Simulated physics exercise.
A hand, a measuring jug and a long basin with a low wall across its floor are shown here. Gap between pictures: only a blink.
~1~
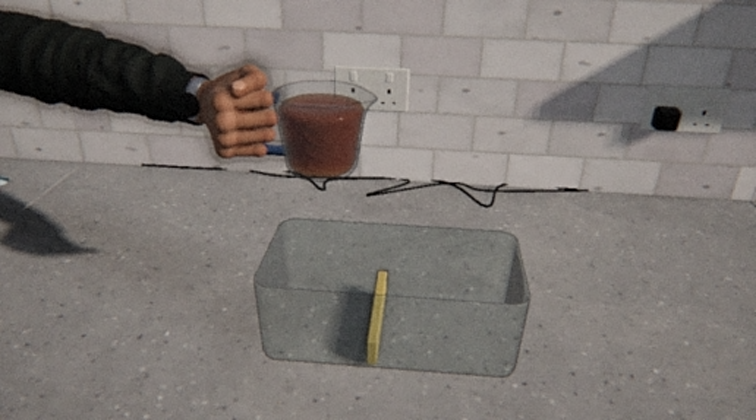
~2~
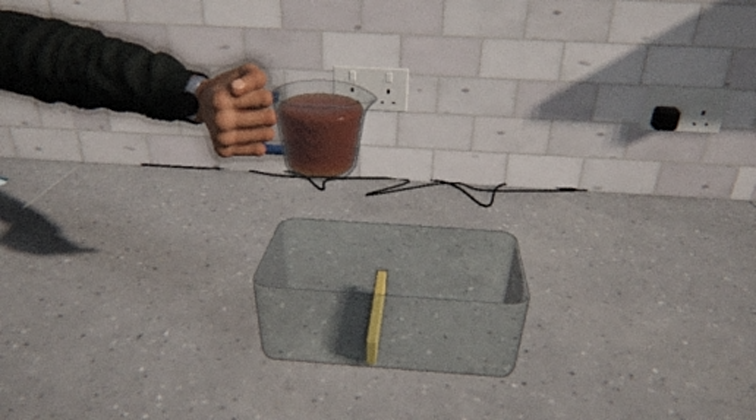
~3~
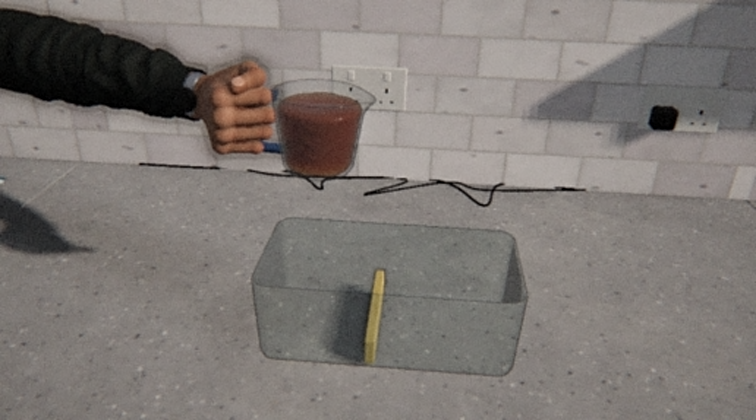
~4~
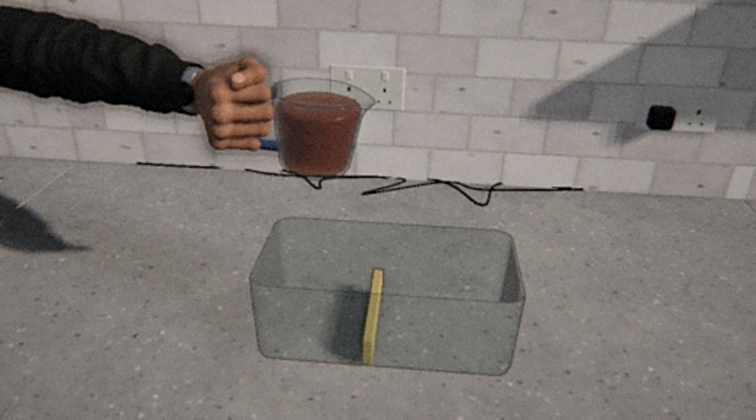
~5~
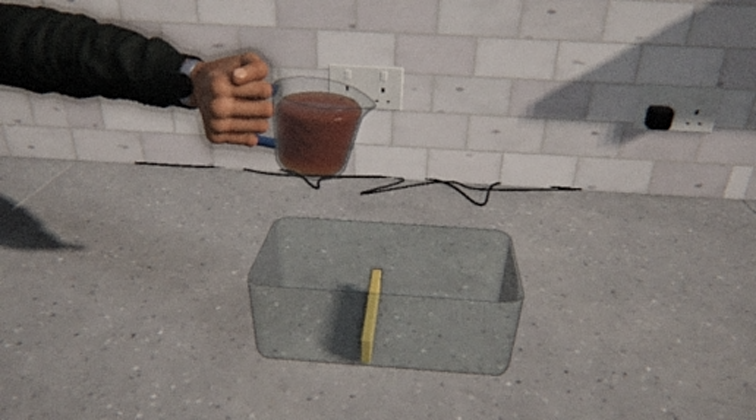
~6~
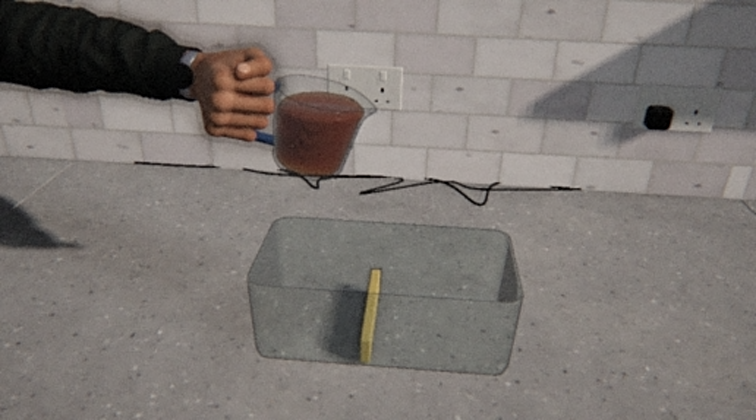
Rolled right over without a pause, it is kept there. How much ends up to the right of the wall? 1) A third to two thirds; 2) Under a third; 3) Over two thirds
(3) Over two thirds.
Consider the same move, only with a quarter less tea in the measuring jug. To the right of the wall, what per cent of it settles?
I'd say roughly 90 percent.
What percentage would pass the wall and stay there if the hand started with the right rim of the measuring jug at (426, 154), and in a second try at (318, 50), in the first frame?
It comes to about 95 %, followed by about 65 %.
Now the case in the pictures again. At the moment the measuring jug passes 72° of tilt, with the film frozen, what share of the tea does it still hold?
About 65 %.
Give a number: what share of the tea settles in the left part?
Around 5 %.
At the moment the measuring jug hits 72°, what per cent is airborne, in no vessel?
30 %.
A moment on, the measuring jug is tipped part way and 65 per cent is still to pour, 0 is left of the wall and 7 right of it.
Next, the measuring jug is tipped right over and 12 per cent is still to pour, 2 is left of the wall and 65 right of it.
Then the measuring jug is tipped right over and 0 per cent is still to pour, 5 is left of the wall and 91 right of it.
Later the measuring jug is tipped right over and 0 per cent is still to pour, 6 is left of the wall and 92 right of it.
In the end 6 per cent lies left of the wall, 92 right of it and 2 outside.
